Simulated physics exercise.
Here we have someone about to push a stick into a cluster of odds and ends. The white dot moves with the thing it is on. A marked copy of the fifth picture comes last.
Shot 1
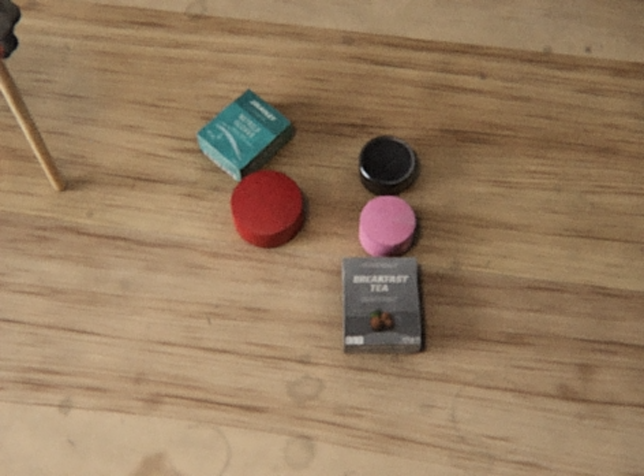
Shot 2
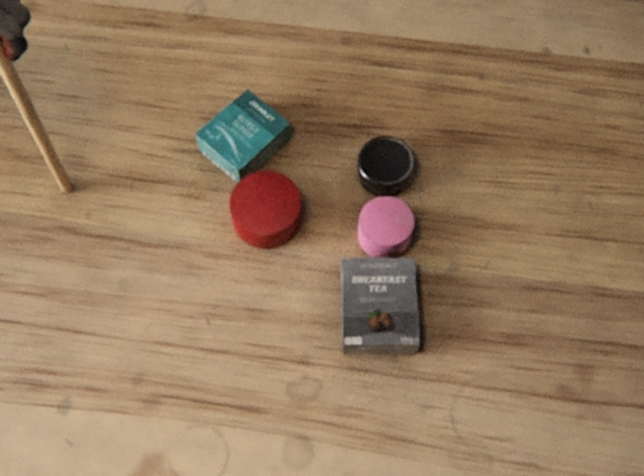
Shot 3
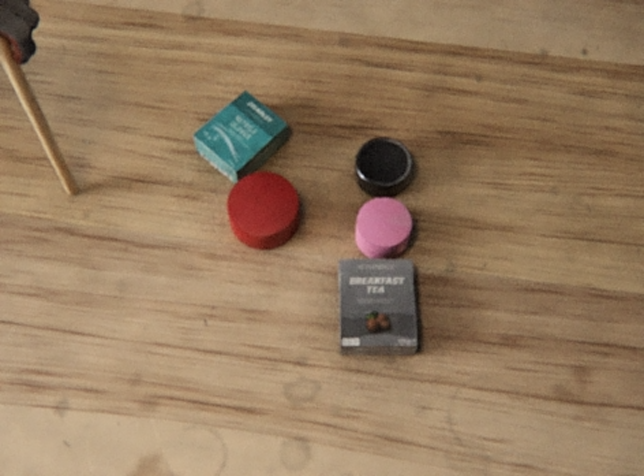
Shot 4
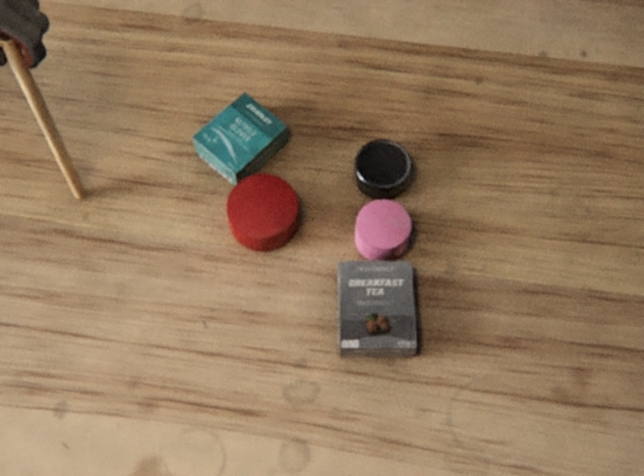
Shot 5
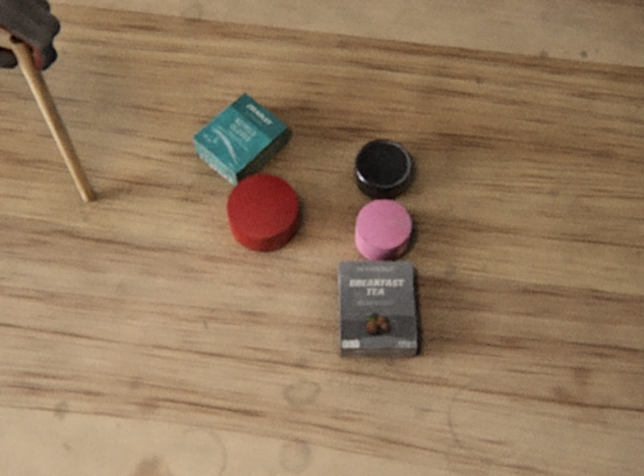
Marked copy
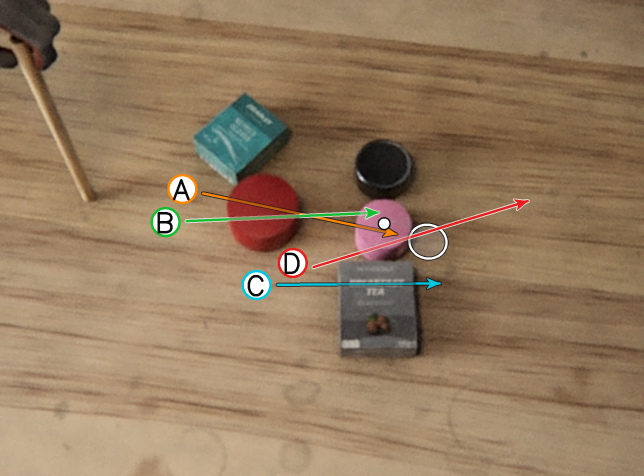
On a wooden tabletop, a dark gripper at upper left moving a stick slightly rightward near still boxes and round tins.
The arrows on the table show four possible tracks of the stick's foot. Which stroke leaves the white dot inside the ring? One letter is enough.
Stroke A.
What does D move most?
The pink tin goes farthest.
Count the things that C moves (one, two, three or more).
In all, one.
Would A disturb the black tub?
No.
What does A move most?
It is the red tin.
On the marked copy, A from (203, 193) to (397, 234); B from (187, 221) to (378, 213); C from (278, 285) to (440, 283); D from (313, 267) to (528, 201); the ring at (428, 242); the white dot at (385, 224).
Following A. Soon after the start, foot of the stick (271, 209); pink tin (383, 232); red tin (295, 232).
Later, foot of the stick (341, 223); pink tin (383, 232); red tin (308, 248).
In the end, foot of the stick (396, 235); pink tin (424, 248); red tin (308, 248); the dot on the pink tin is in the ring.
As for the rest, B leaves the dotted thing at (459, 255); C leaves the dotted thing at (383, 232); D leaves the dotted thing at (438, 191).
